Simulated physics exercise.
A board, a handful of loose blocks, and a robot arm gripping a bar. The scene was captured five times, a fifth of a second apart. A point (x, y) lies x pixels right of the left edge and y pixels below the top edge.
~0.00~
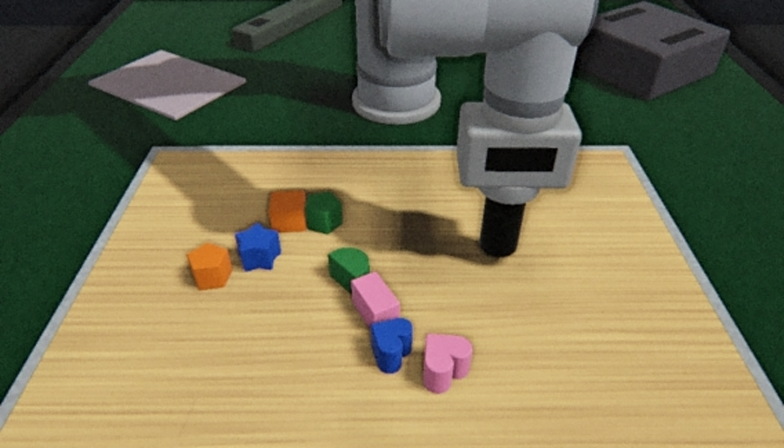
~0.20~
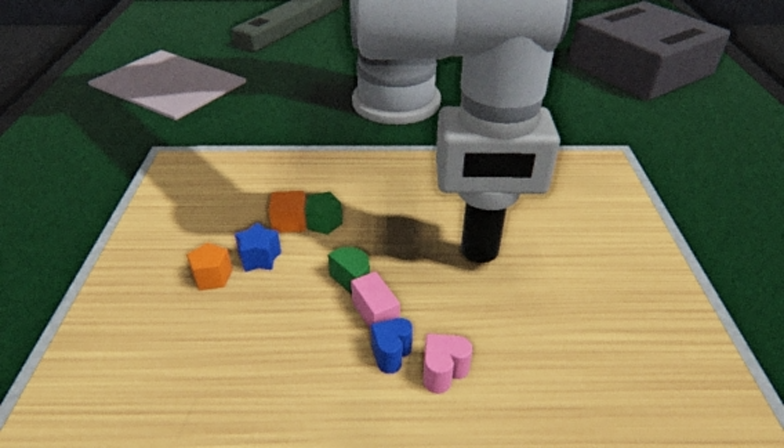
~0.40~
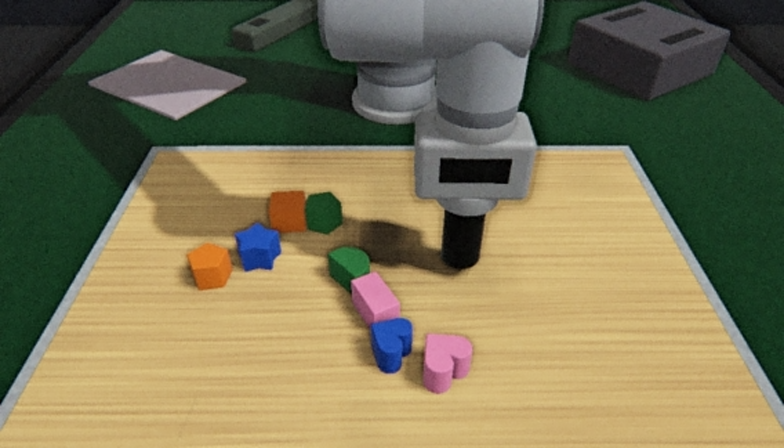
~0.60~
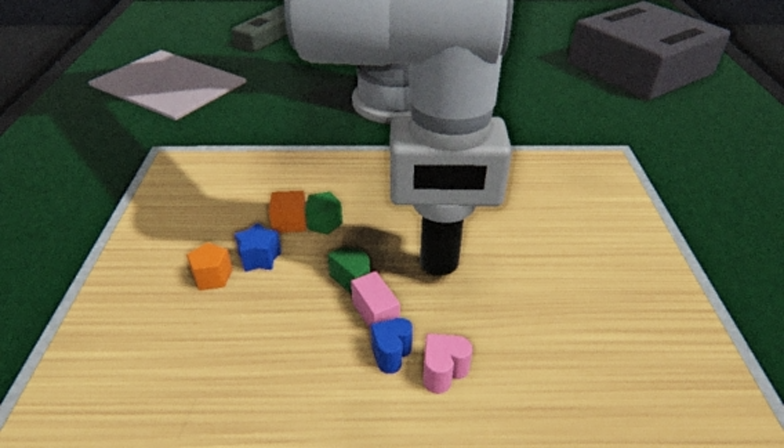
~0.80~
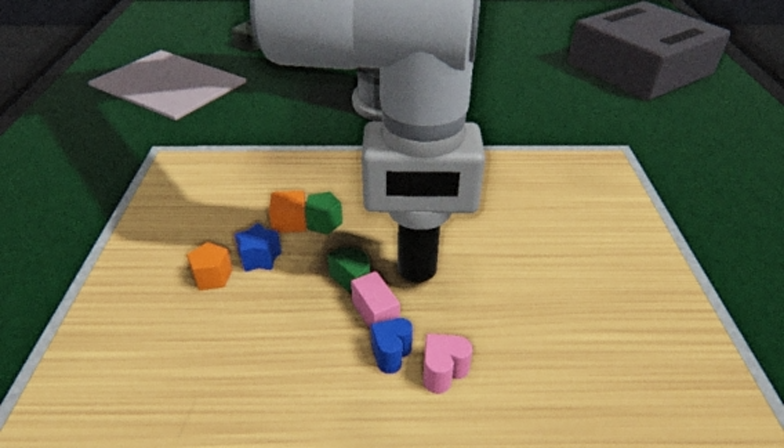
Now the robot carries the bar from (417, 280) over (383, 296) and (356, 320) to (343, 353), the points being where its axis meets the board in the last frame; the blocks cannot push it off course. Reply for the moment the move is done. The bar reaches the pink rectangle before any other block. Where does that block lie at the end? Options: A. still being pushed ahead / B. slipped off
The answer is A.
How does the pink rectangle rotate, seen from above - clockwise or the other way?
Answer: Anticlockwise.
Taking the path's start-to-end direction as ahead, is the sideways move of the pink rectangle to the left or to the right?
The shift is to the left of that direction.
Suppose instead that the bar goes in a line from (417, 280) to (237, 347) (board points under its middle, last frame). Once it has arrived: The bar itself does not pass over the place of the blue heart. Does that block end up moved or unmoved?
In the end it has not been moved.
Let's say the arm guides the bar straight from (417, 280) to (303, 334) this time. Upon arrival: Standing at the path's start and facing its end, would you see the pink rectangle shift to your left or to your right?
Pushed left.
On the path given first. One third of the way, bar at (383, 284); pink rectangle at (365, 298), turned 30° anticlockwise.
Two thirds of the way, bar at (355, 309); green half-round block at (343, 260), turned 25° clockwise; pink rectangle at (341, 328), turned 60° anticlockwise; blue heart at (390, 341), turned 40° anticlockwise.
At the end, bar at (342, 342); green half-round block at (343, 260), turned 25° clockwise; pink rectangle at (321, 361), turned 35° anticlockwise; blue heart at (389, 341), turned 40° anticlockwise; pink heart in place.
